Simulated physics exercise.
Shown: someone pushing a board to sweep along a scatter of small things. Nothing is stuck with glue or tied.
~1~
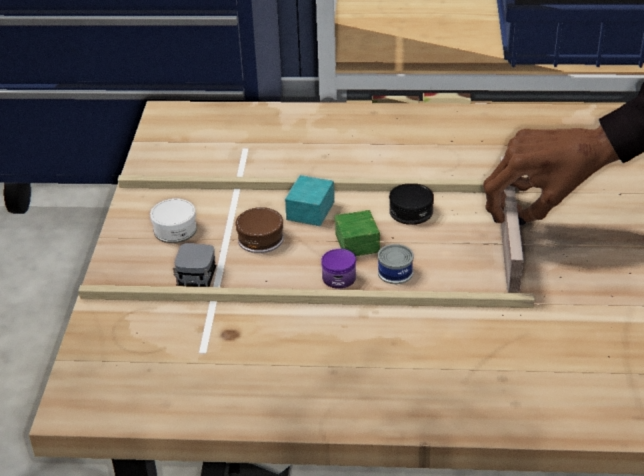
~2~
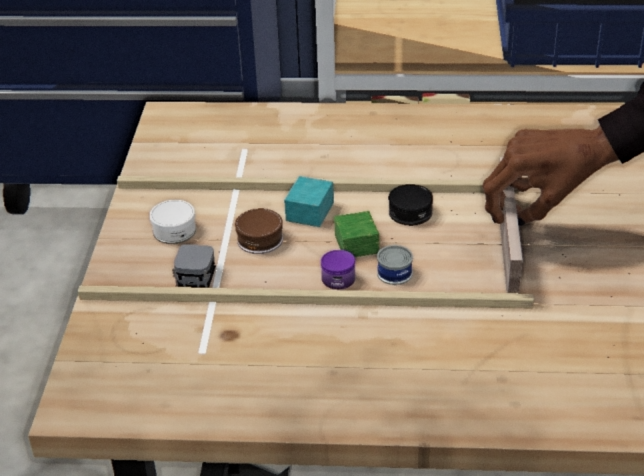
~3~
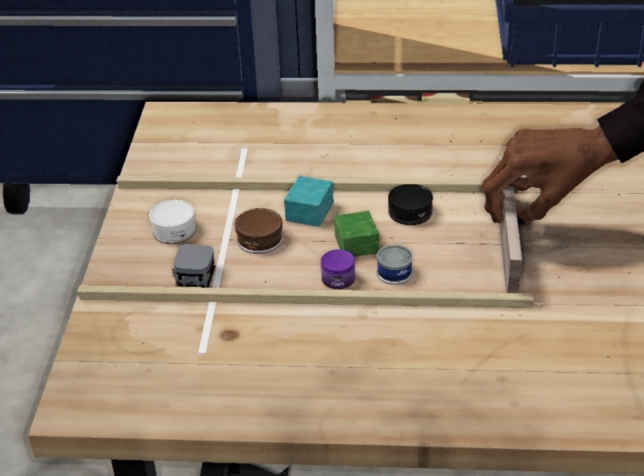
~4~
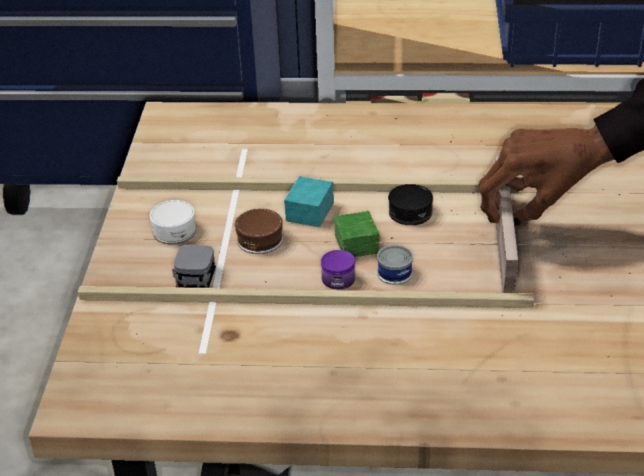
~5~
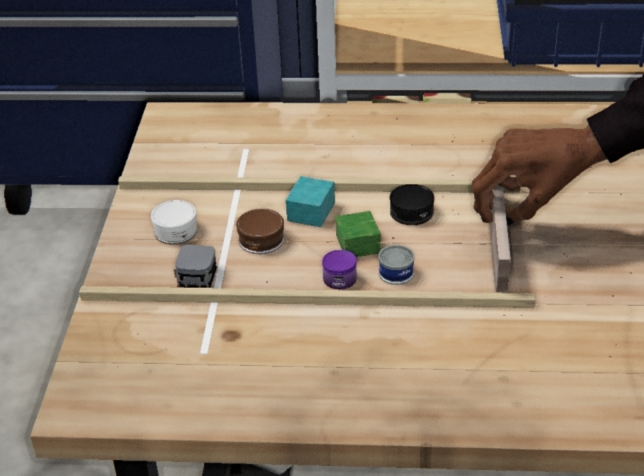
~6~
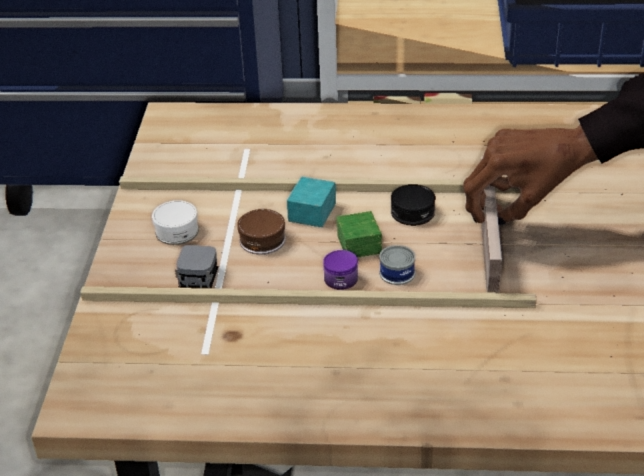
A hand held a small upright board at the right of a wooden table, then slid it slightly left toward a scatter of colourful tins and blocks, which stayed in place without being touched.
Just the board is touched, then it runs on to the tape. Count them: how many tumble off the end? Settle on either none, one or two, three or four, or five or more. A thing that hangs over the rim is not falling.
Once the push stops, every one will still be on the table.
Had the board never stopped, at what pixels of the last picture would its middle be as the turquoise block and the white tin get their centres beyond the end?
Its middle is about (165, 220) and about (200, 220).
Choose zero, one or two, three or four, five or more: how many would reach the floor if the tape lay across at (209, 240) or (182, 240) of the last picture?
The falls would be zero; one or two.
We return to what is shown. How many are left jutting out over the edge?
0 of them.
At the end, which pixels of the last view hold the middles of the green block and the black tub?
You'll find the green block at roughly (210, 230) and the black tub at roughly (213, 202).
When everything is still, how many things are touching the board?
In contact: 4.
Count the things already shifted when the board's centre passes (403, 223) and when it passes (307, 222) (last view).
The first number is 2, the next one 6.
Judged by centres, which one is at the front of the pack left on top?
The white tin.
Early on, none off yet; white tin at rest near (176, 223); grey case at rest near (197, 268); brown tin at rest near (262, 232).
A while later, none off yet; white tin at rest near (176, 223); grey case at rest near (197, 268); brown tin moving near (253, 232).
Finally, the number that fall off is zero.
